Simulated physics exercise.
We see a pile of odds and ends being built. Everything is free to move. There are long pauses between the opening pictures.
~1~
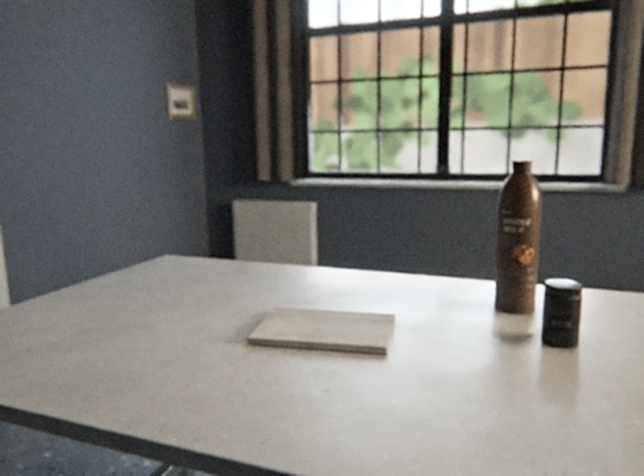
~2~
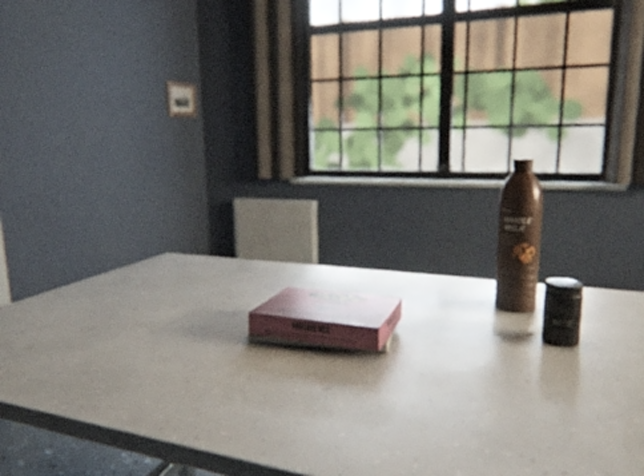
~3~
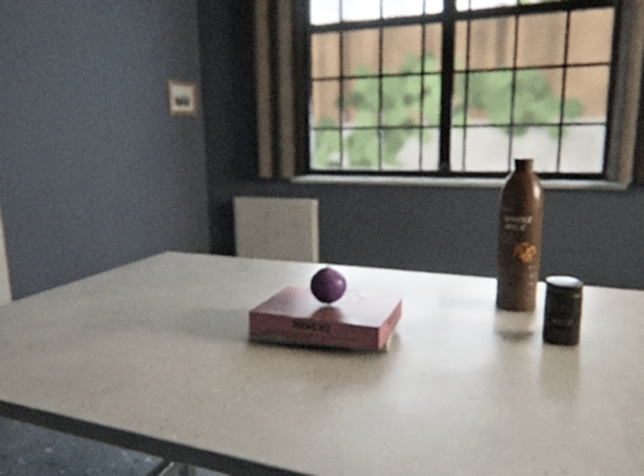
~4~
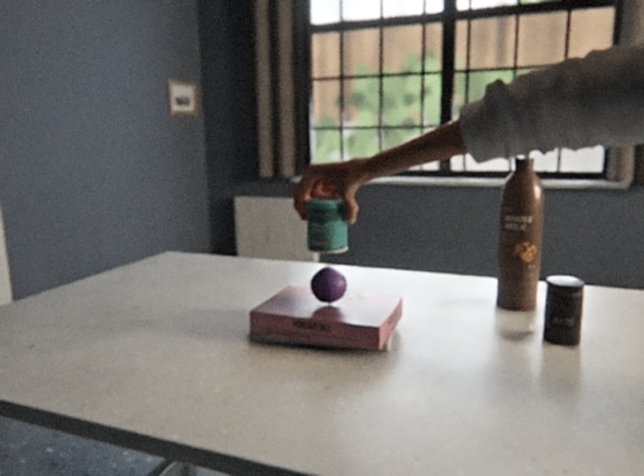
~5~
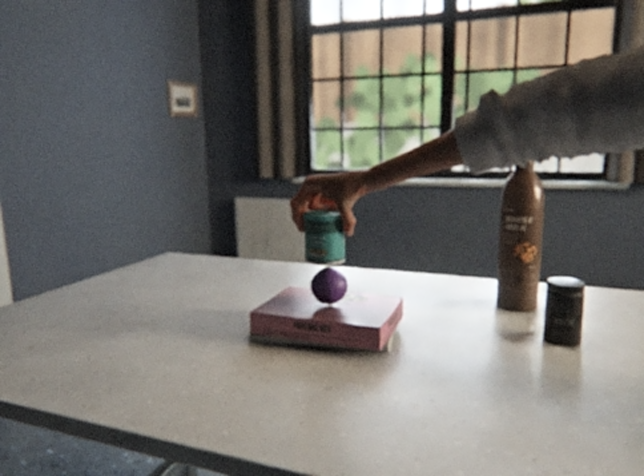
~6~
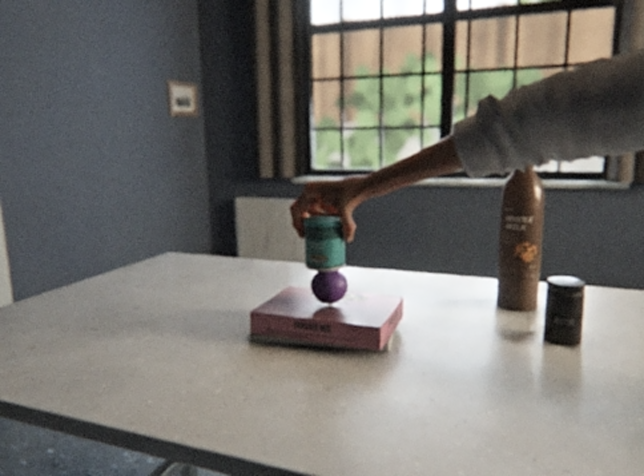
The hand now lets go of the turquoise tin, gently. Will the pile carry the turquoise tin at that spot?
As it turns out, it comes apart.
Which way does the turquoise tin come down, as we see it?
To the left.
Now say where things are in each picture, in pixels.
In the first picture, the last thing is not in view yet.
In the second picture, the last thing is not in view yet.
In the third picture, the last thing is not in view yet; black jar (563, 311).
The fourth picture shows on its way; turquoise tin (327, 225); brown bottle (520, 233).
The fifth picture shows on its way; turquoise tin (325, 237); purple onion (329, 285).
The sixth picture shows in place under the hand; turquoise tin (325, 243); pink packet (330, 315).
Then, 0.40 s past the last view, turquoise tin rocked 52° from its first pose near (300, 255).
Then, 0.60 s past the last view, turquoise tin now fallen.
Then, 0.70 s past the last view, things are still on the move.
Then, 1.80 s past the last view, nothing new.
Finally, fallen, turquoise tin; the other 5 still in place. Final places as the last picture's camera would see them, turquoise tin near (205, 296). The pile gives way.
